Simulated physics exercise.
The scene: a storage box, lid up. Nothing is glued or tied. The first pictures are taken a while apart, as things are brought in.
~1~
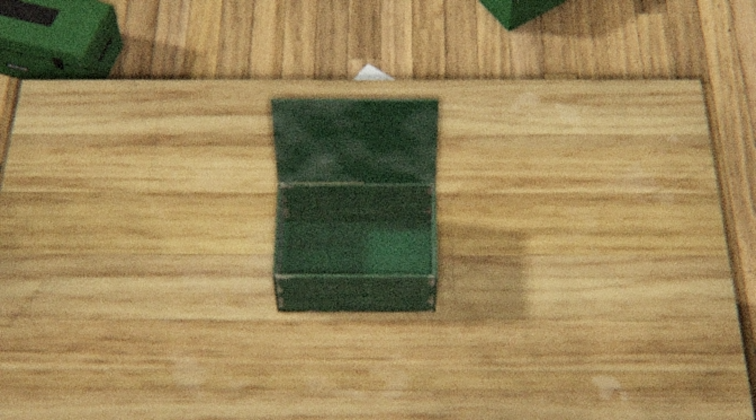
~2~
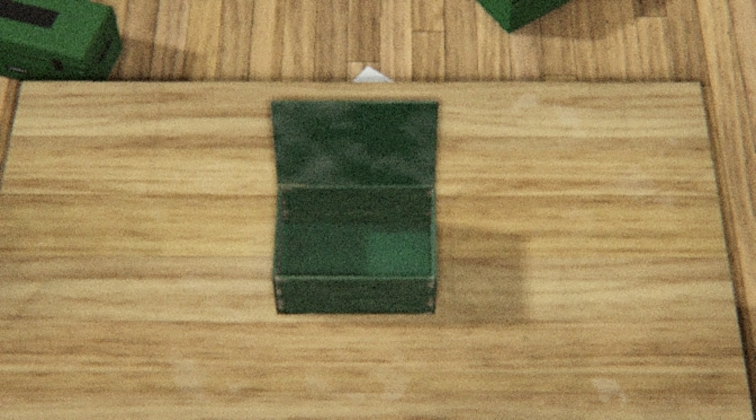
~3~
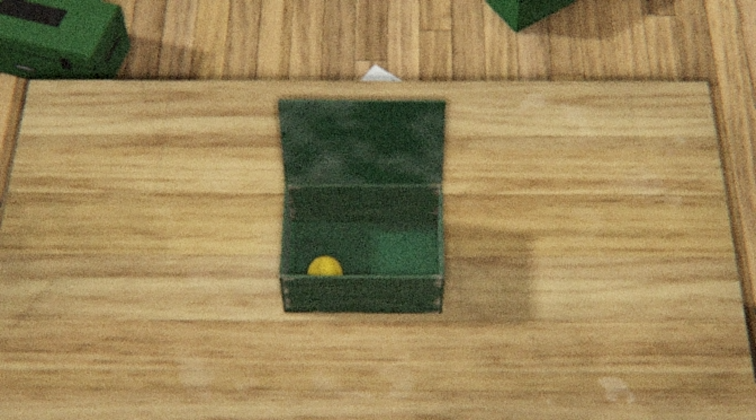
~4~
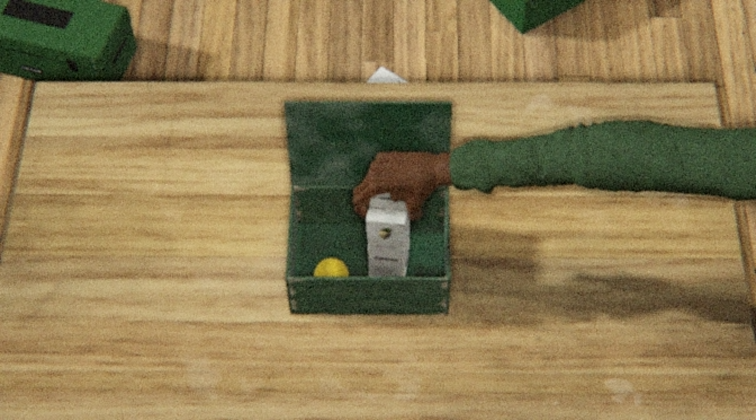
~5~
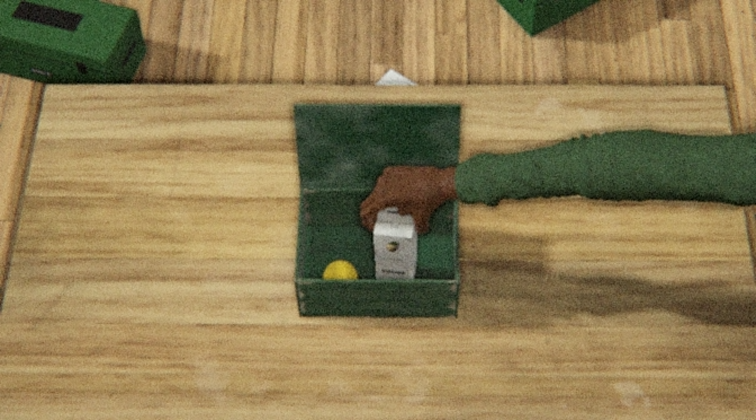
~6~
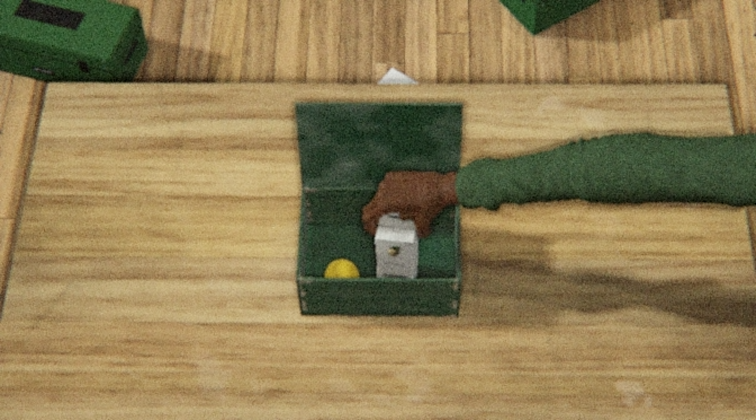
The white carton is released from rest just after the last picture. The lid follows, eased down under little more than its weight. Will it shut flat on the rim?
As it turns out, it will not close.
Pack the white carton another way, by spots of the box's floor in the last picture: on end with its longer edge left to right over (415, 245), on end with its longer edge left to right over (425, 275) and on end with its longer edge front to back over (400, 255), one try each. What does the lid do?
First try: It will not close; second try: It is held up; third try: It is held up.
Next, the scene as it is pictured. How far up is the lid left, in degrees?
About 40°.
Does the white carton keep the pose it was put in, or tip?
The white carton stays as placed.
Then, 1.10 s on from there, lid starting down.
Then, 1.50 s on from there, lid 66° above the rim.
Then, 1.80 s on from there, lid 45° above the rim.
In the end, lid 40° above the rim; both unmoved. At the end, from the last picture's camera, white carton near (398, 253).
